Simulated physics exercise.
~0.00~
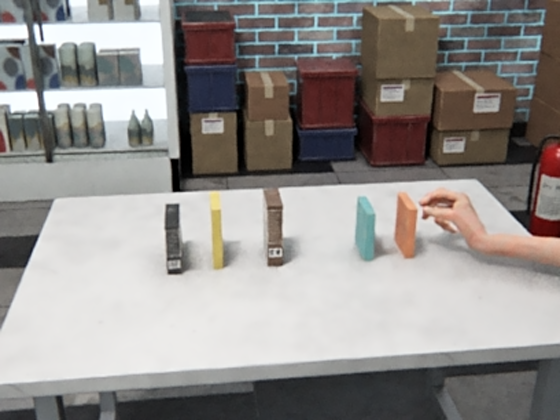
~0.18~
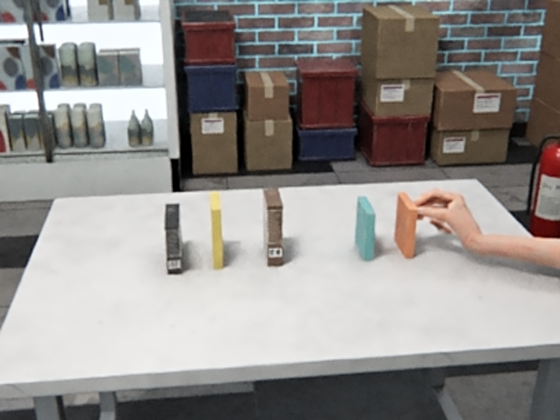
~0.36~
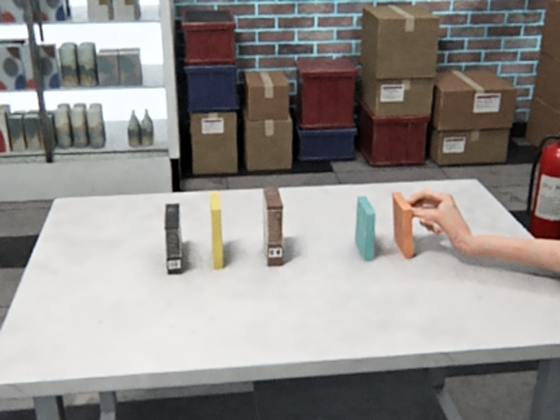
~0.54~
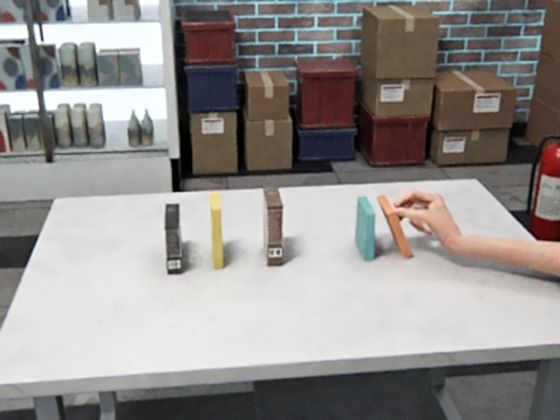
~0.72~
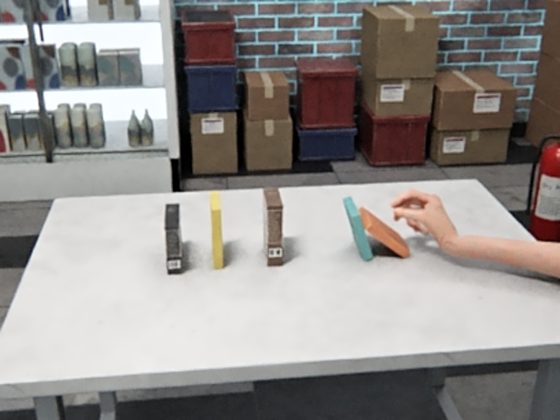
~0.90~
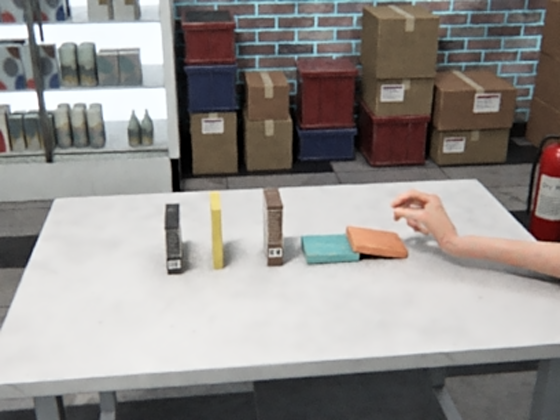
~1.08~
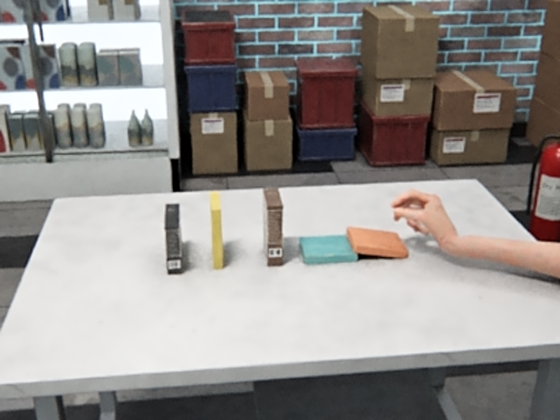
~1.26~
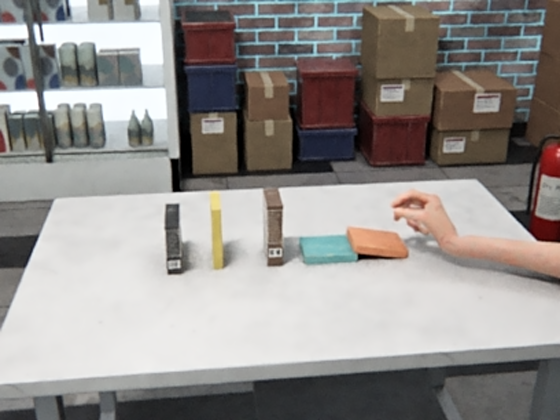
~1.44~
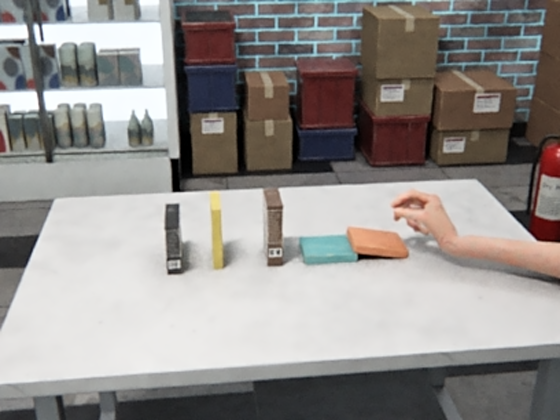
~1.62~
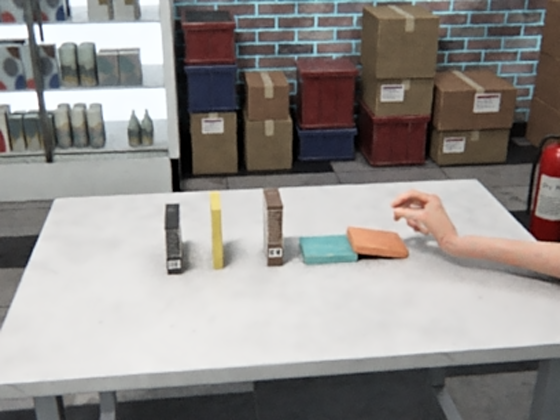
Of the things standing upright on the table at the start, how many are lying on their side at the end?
Two of them are lying on their side at the end, the turquoise block and the orange board.
An orange board, nudged at the top by a hand on the right, tipped left into the turquoise block and knocked it over. Both ended up lying on the table, while the brown packet, yellow board and black packet stayed standing.
